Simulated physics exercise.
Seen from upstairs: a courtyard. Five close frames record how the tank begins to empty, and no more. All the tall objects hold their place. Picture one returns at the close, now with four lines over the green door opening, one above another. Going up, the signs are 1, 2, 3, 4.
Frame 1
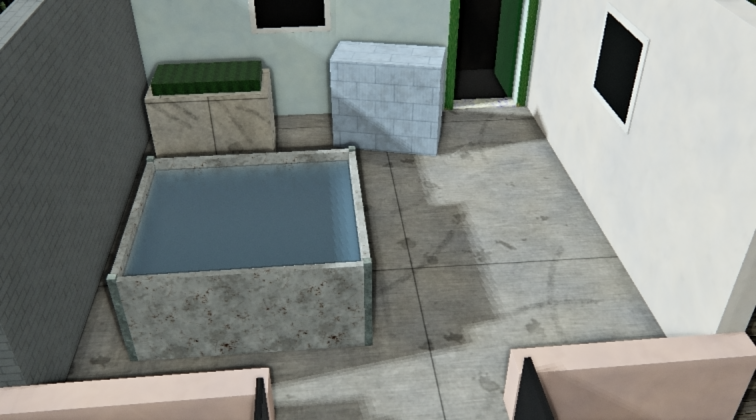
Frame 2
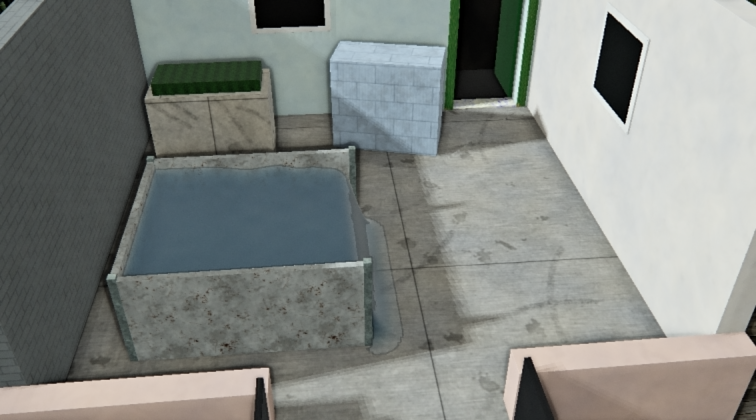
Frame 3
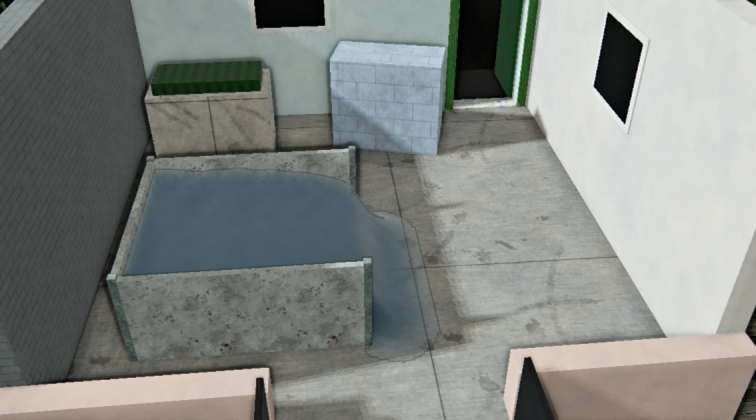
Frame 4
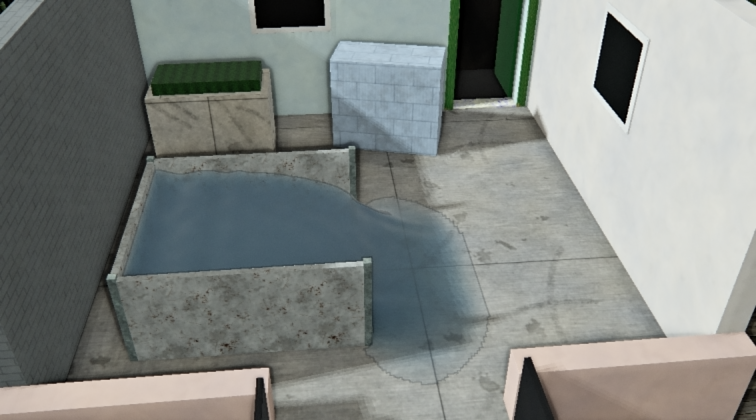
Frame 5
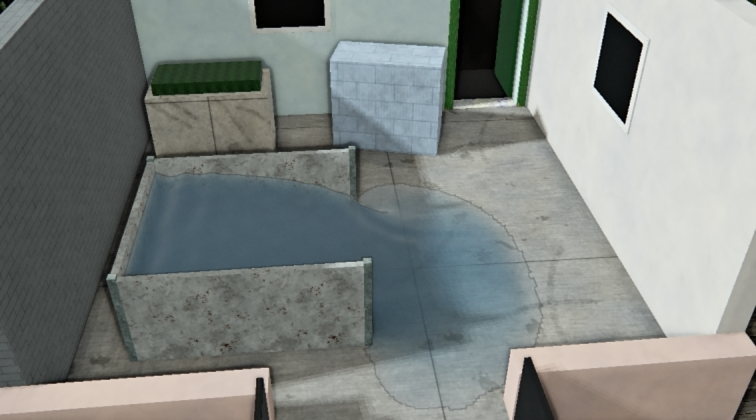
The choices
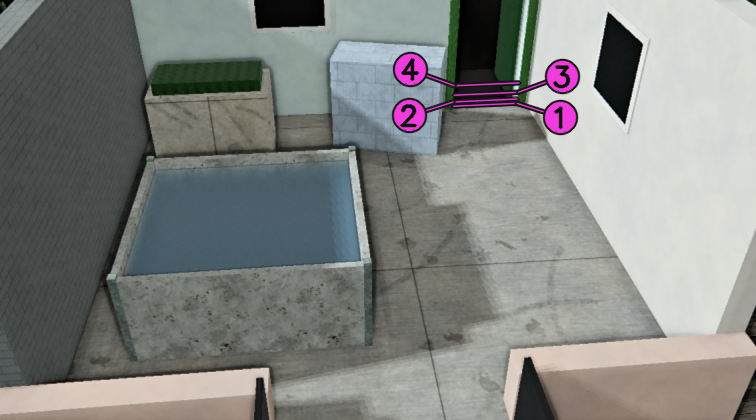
Water pours out of the tank's open right side and spreads across the courtyard floor.
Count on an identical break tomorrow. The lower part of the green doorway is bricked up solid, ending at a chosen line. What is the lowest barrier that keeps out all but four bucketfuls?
Choose 4.
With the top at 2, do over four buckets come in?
Yes, that goes wrong.
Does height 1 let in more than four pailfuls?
Yes, that goes wrong.
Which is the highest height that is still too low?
That is height 3.
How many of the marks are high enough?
One of the four.
In magenta, 1 at (485, 104); 2 at (485, 100); 3 at (486, 93); 4 at (487, 84); from the bottom up 1, 2, 3, 4.
For height 1, dozens of bucketfuls pour in.
For height 2, dozens of bucketfuls pour in.
For height 3, about 14 bucketfuls get in.
For height 4, a bucket or two gets in.
